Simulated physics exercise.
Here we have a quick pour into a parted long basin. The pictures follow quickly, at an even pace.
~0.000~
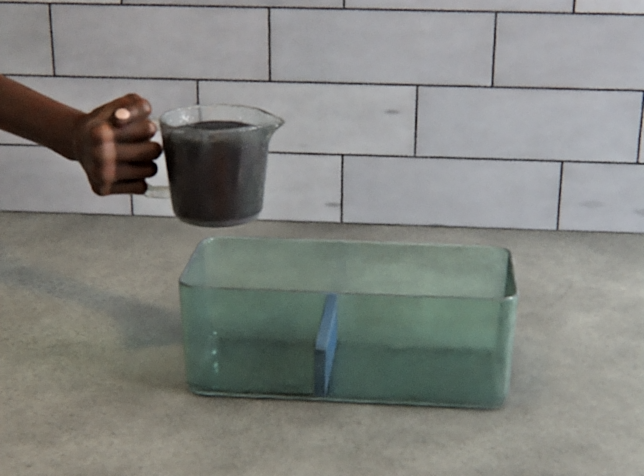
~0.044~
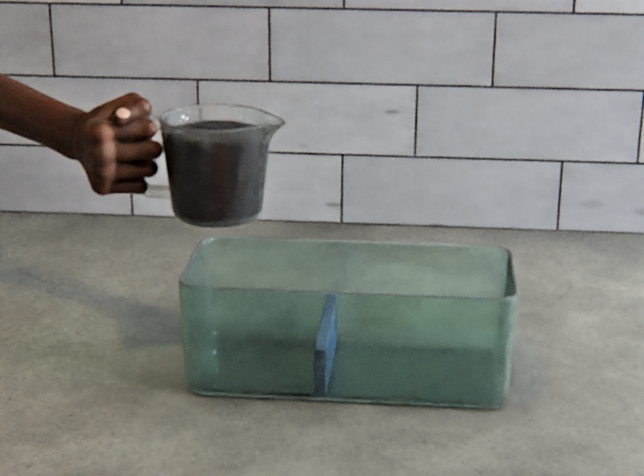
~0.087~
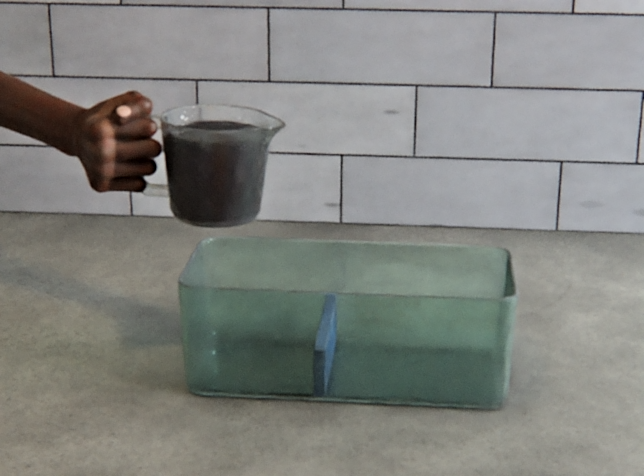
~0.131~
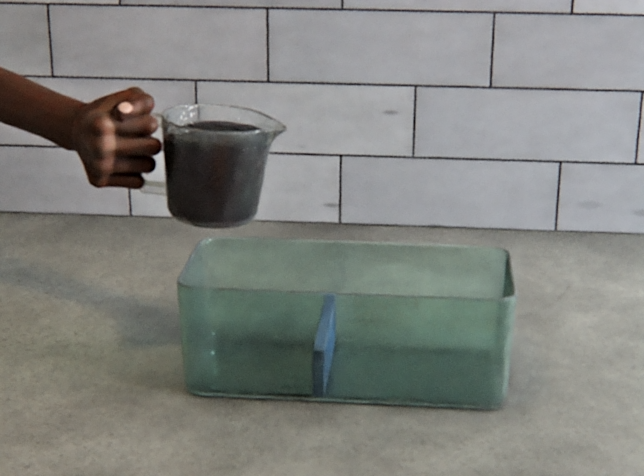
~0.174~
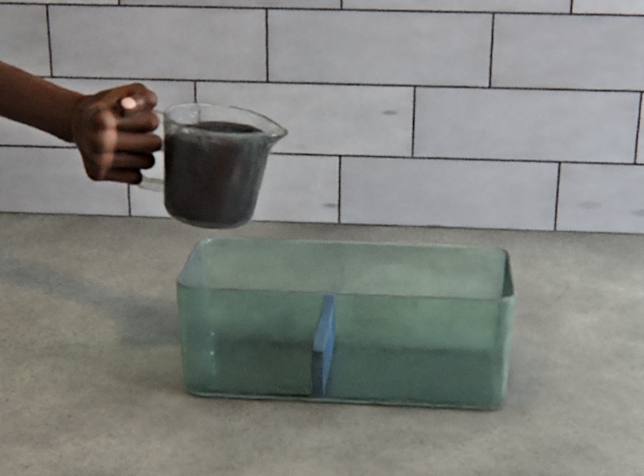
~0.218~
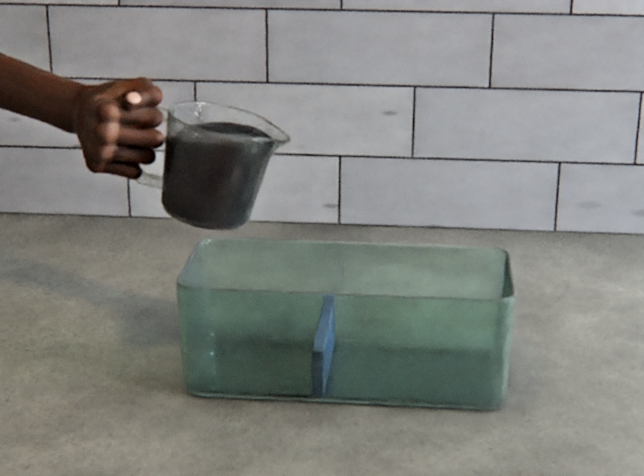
Above a divided glass basin, a hand slowly tilts a jug of dark liquid slightly rightward.
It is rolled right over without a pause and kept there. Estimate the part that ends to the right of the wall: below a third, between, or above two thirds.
It comes to between a third and two thirds.
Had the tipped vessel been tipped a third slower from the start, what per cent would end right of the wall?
Near 65 %.
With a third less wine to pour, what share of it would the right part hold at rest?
It comes to 30 per cent or so.
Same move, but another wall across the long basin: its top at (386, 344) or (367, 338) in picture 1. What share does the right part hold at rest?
First some 10, then 10 per cent.
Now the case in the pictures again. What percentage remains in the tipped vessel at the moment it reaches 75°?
Roughly 65 in a hundred.
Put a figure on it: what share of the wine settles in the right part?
Some 55 per cent.
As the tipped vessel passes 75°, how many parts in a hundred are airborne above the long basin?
Roughly 20 in a hundred.
Then, 0.61 s in, the tilt is 75° and 64 per cent is still to pour, 1 is left of the wall and 15 right of it.
Then, 0.89 s in, the tilt is 111° and 8 per cent is still to pour, 31 is left of the wall and 55 right of it.
Then, 1.19 s in, the tilt is 115° and 0 per cent is still to pour, 44 is left of the wall and 56 right of it.
Then, 1.51 s in, the tilt is 115° and 0 per cent is still to pour, 44 is left of the wall and 56 right of it.
Finally, 44 per cent lies left of the wall, 56 right of it and 0 outside.
